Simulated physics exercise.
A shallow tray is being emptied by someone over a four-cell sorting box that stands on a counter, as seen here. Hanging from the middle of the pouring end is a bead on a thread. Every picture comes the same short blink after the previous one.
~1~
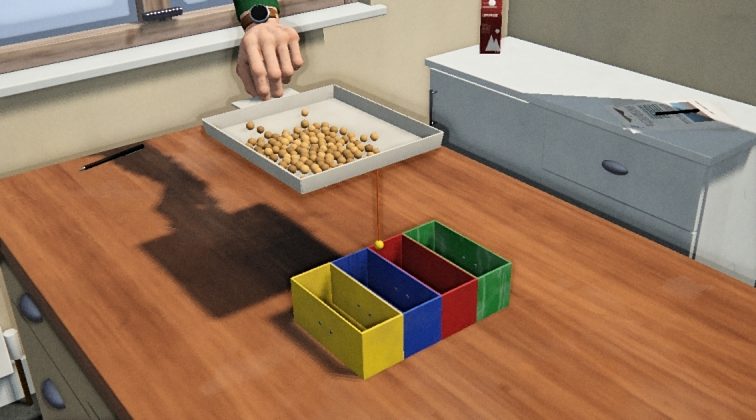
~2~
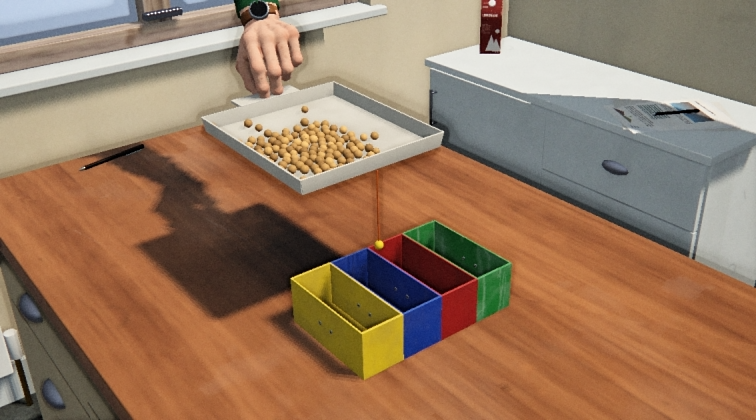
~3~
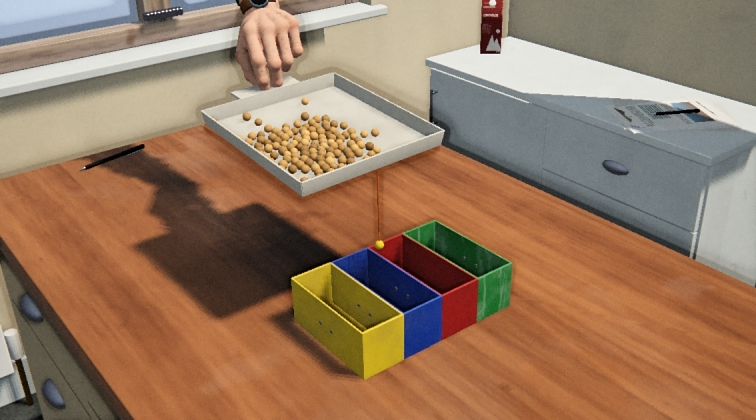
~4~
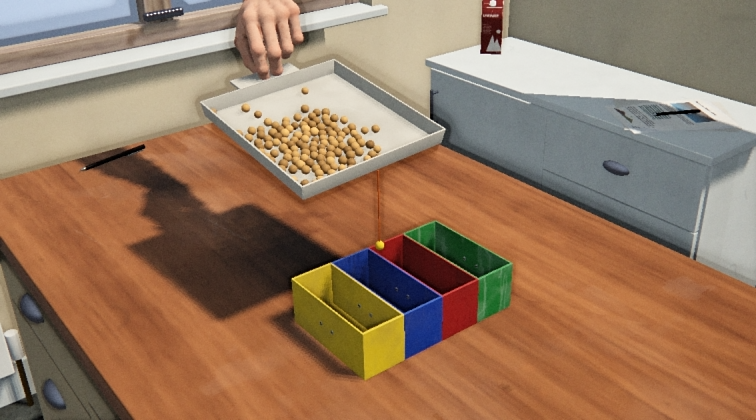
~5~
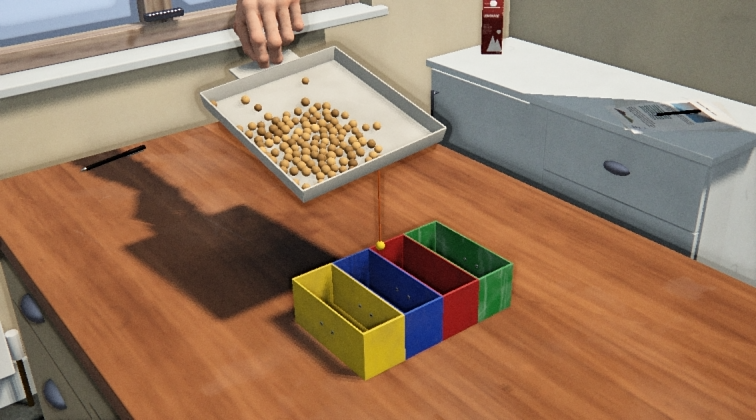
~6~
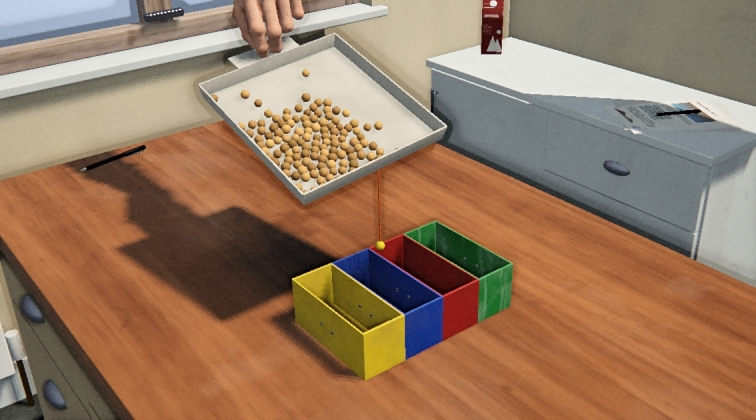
On a wooden counter in a room, a hand holds a shallow tray of round wooden beads above a yellow, blue, red and green sorting box, a small yellow bead hanging on a thread. The tray stays level at first, then tilts gradually, its left corner lowest, while the box stays still.
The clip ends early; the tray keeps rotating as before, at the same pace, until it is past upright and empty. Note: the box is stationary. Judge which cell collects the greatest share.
I would say the yellow one.
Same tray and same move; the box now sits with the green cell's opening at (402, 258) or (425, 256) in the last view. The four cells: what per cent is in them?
Around 100 then around 100 per cent.
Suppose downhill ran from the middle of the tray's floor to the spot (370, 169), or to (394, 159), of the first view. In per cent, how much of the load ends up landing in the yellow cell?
Respectively close to 30 and 0 in a hundred.
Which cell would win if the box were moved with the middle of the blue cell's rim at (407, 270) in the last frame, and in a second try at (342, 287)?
Try 1 - that yellow cell; try 2 - that blue cell.
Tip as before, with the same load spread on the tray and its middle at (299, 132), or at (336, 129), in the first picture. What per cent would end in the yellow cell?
Around 60 then around 60 per cent.
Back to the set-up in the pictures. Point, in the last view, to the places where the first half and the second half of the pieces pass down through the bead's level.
It goes through near (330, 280) first, then near (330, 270).
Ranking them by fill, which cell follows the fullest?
In second place: The cell in blue.
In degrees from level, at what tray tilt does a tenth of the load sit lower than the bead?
Around 100° at that moment.
Soon, tray tipped steeply; all on the tray.
A while on, tray tipped past a quarter turn; about a quarter on the tray; about a quarter in the yellow cell; a small part in the blue cell; about a third falling or outside the box.
Towards the end, tray tipped past a quarter turn; about two thirds in the yellow cell; about a quarter in the blue cell; a stray few in the red cell; about a quarter falling or outside the box.
Finally, tray tipped past a quarter turn; about two thirds in the yellow cell; about a quarter in the blue cell; a stray few in the red cell; none in the green cell; about a quarter outside the box.
